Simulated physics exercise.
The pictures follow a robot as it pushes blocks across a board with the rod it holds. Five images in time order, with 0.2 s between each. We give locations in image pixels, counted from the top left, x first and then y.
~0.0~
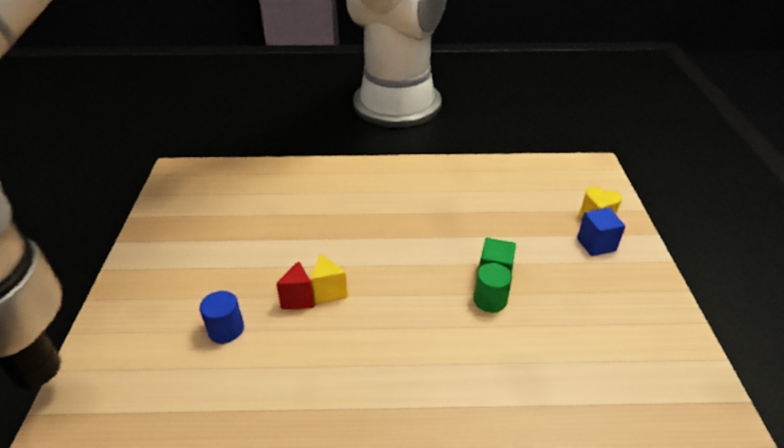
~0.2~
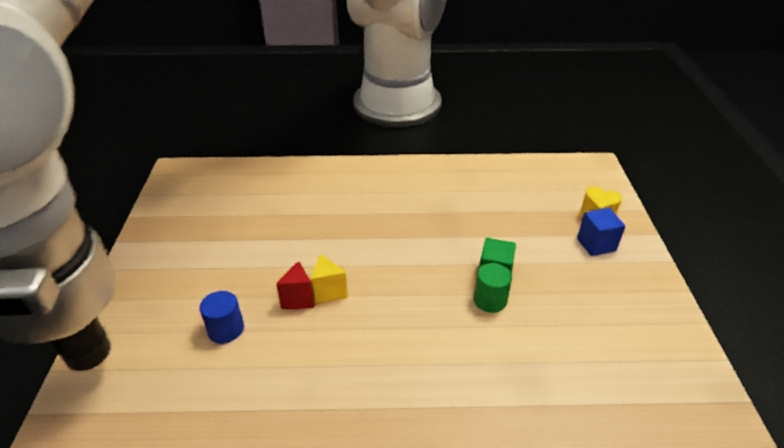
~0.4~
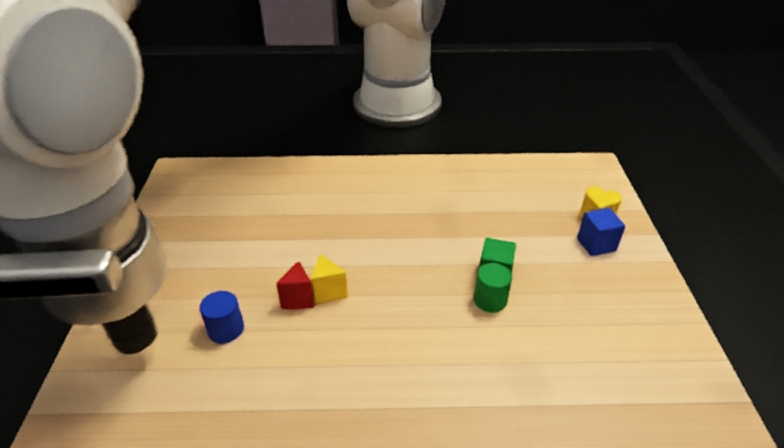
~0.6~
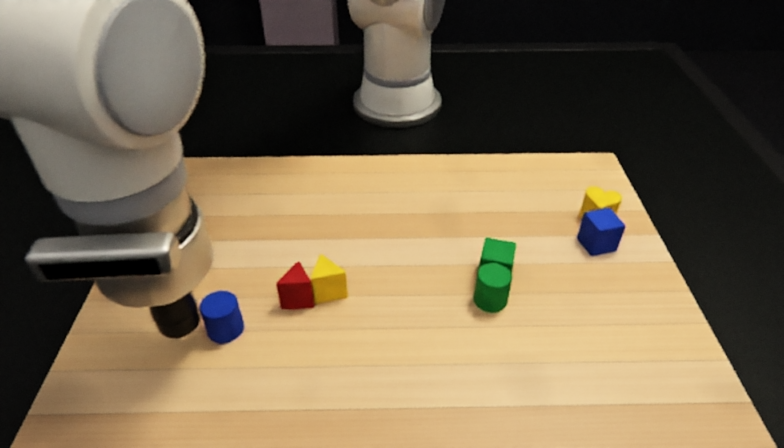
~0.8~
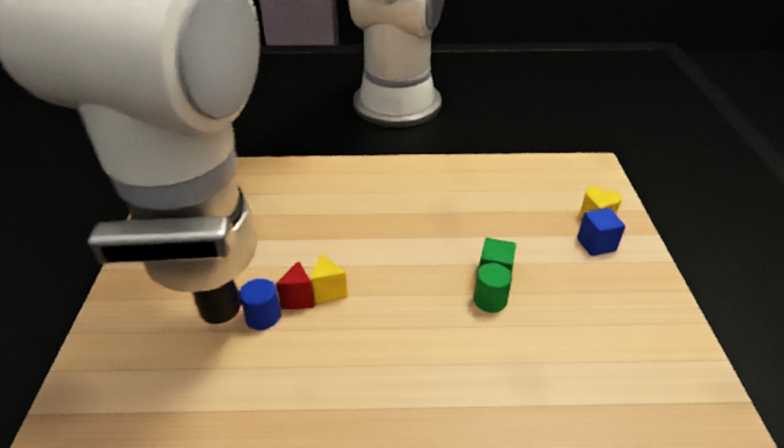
The video shows a robot arm moving in from the left over a wooden board of coloured blocks, its dark tip reaching the blue cylinder and pushing it right, up beside the red and yellow triangular blocks.
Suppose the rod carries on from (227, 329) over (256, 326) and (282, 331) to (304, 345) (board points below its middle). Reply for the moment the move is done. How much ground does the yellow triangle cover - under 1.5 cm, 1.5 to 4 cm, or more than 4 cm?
It is going to finish within 1.5 cm of where it is now.
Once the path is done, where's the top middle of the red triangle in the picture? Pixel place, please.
It will likely be found at (313, 259).
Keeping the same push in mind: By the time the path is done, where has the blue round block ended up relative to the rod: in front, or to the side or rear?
My answer is that the blue round block has slipped off.
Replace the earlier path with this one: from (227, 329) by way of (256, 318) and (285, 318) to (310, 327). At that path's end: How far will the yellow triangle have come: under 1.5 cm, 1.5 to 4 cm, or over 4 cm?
The middle band: 1.5 to 4 cm.
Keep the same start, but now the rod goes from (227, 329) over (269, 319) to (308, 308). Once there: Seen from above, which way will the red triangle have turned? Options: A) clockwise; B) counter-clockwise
I'll go with A - clockwise.
What follows on the original path. Halfway along, rod at (265, 308); blue round block at (290, 278); red triangle at (312, 261), turned 45° clockwise; yellow triangle at (334, 264).
At the end, rod at (300, 326); blue round block at (297, 279); red triangle at (313, 259), turned 45° clockwise; yellow triangle at (334, 264).
